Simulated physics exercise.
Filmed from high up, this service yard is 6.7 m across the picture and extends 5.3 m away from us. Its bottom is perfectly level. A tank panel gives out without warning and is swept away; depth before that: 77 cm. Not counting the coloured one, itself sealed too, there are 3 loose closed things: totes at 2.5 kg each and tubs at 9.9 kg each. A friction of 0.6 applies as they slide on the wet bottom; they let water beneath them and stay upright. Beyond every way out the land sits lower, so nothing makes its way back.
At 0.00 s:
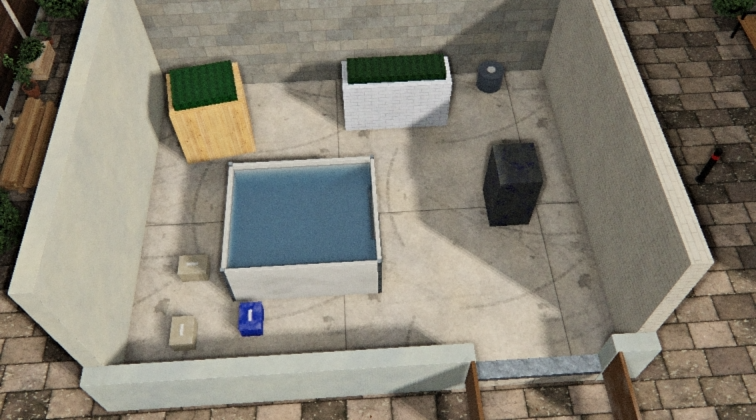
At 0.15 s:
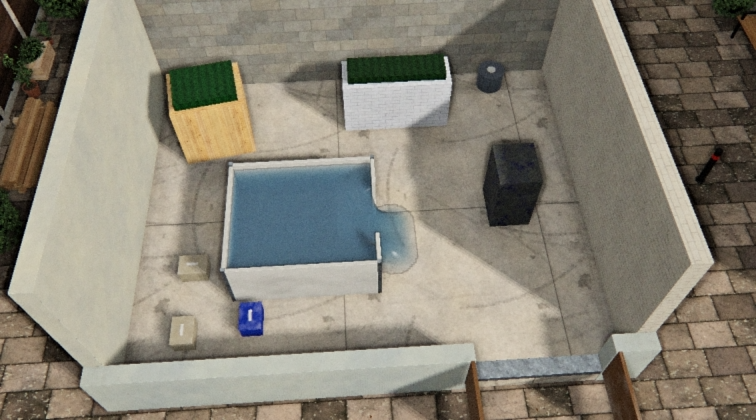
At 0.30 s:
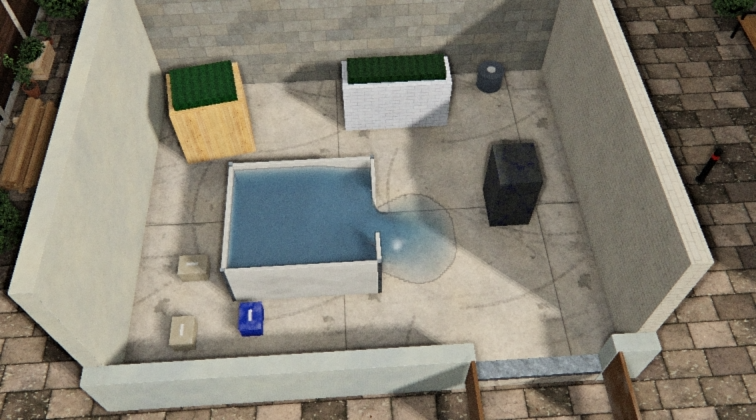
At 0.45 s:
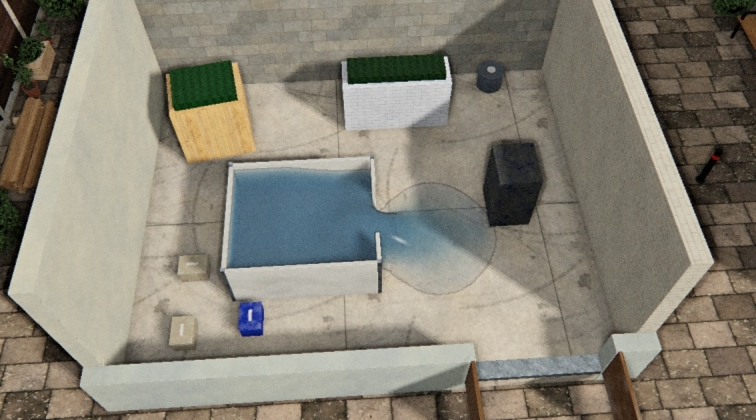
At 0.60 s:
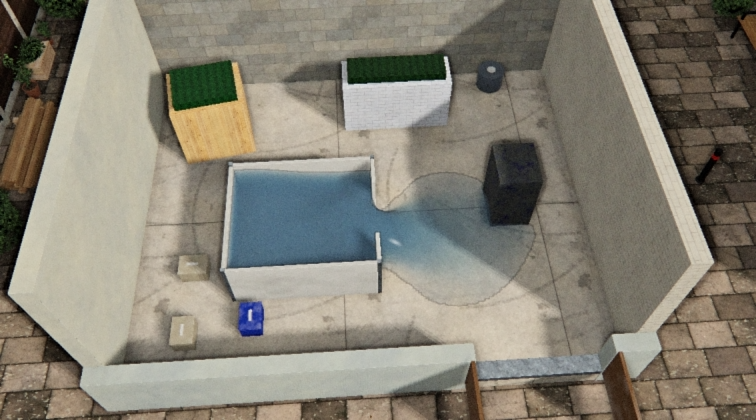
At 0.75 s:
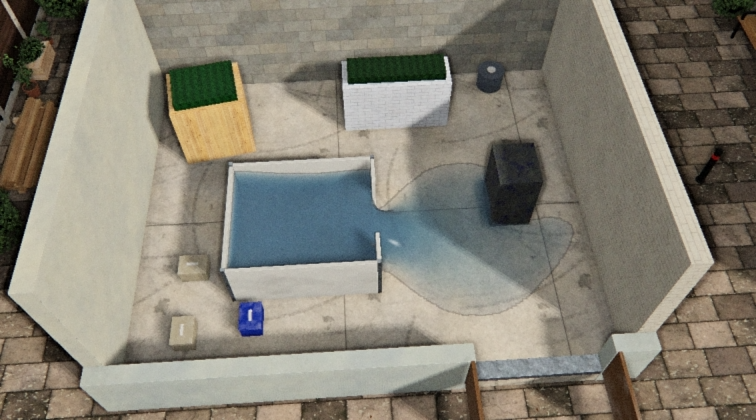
Water poured out through a gap in the right side of a square tank and spread across the yard floor, reaching around a dark block, while the blue container and everything else stayed put.
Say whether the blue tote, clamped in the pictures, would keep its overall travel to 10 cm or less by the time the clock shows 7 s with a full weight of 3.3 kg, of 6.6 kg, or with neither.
I'd say the lighter mass already keeps it put.
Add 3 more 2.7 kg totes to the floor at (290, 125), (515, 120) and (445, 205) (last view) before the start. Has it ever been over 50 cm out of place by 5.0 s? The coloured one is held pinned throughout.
In turn: Short of it, more, more.
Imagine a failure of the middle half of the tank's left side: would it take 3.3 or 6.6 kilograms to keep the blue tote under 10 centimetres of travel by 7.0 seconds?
Result: Both masses insufficient.
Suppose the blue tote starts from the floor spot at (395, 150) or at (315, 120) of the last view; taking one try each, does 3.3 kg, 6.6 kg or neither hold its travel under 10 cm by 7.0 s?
In turn: Both fail; the lighter suffices.
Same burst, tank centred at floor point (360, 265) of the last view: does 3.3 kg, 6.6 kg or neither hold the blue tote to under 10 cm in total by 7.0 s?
In that case the lighter mass suffices.
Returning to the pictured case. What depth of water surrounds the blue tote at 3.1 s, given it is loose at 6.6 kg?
Depth: Approx. 0 cm.
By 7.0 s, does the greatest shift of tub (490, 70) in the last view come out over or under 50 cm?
Here the answer is beyond.
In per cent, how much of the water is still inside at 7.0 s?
Close to 78 in a hundred parts remain.
After 1.4 s the blue tote would be 0 cm from its start with 3.3 kg and 0 cm from its start with 6.6 kg; 0 cm of water round it then.
After 3.1 s the blue tote would be 0 cm from its start with 3.3 kg and 0 cm from its start with 6.6 kg; 0 cm of water round it then.
After 4.9 s the blue tote would be 0 cm from its start with 3.3 kg and 0 cm from its start with 6.6 kg; 0 cm of water round it then.
After 7.0 s the blue tote would be 0 cm from its start with 3.3 kg and 0 cm from its start with 6.6 kg; 0 cm of water round it then.
